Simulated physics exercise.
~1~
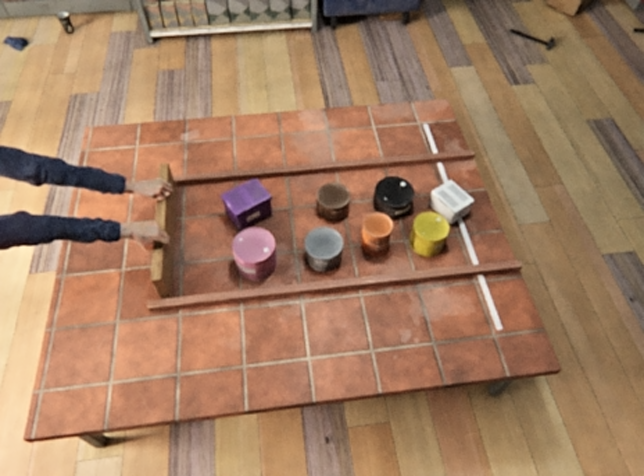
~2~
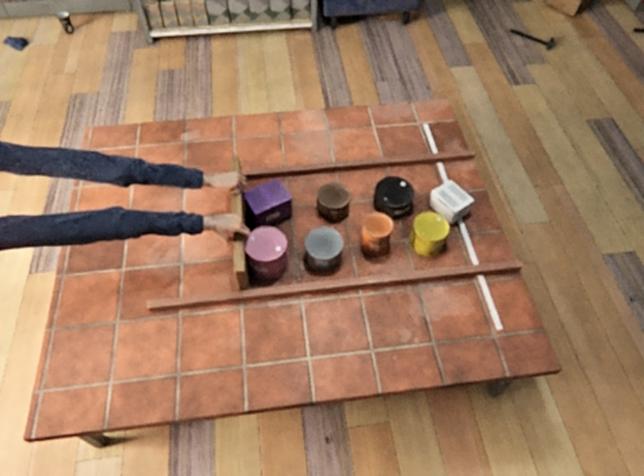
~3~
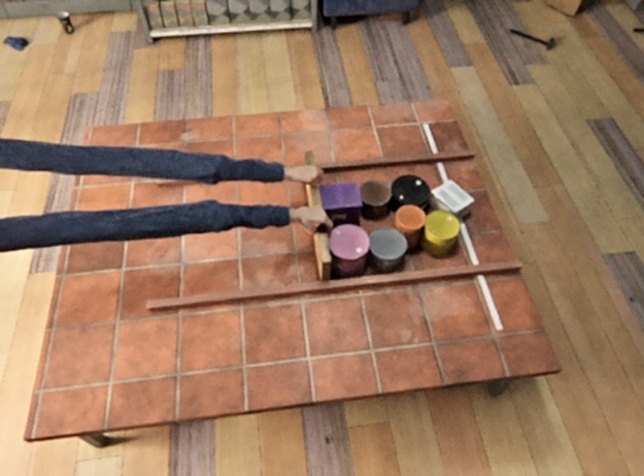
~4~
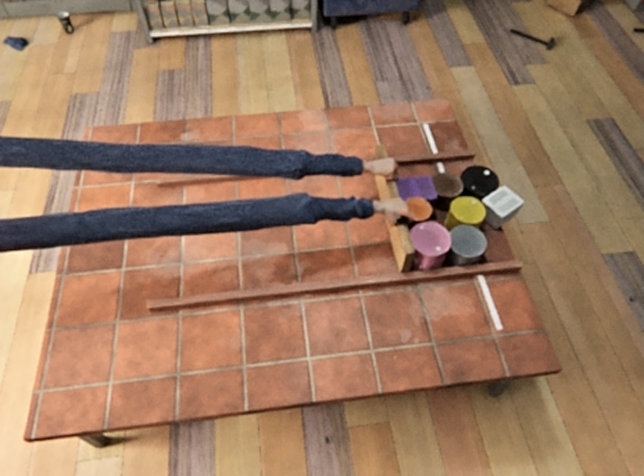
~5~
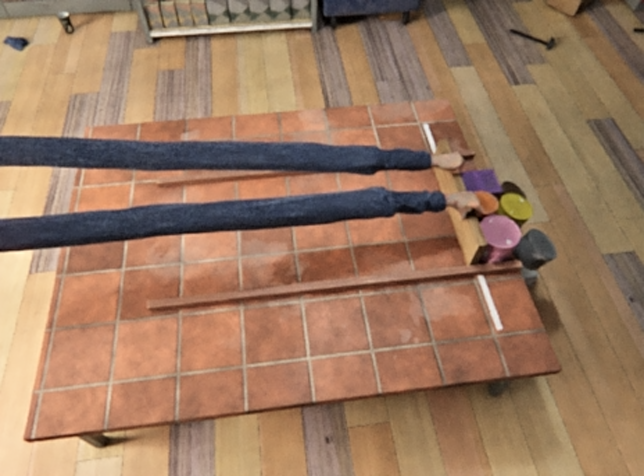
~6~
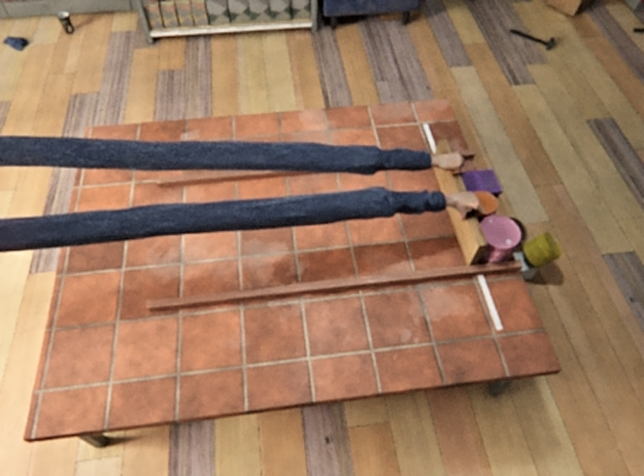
Two arms in dark blue sleeves hold an upright wooden plank at the left of a reddish tiled table on a wood floor, seen from above. Between two wooden rails sit a purple box, pink, grey, orange and yellow tubs, a dark brown and a black round container, and a white box near a pale strip of tape. The hands slide the plank right, gathering the objects into a cluster and pushing them over the table's right edge. The plank stops at the tape. The white, black, brown, grey and yellow items drop off, the yellow tub last seen tipping beyond the corner, while the purple, orange and pink ones remain against the plank.
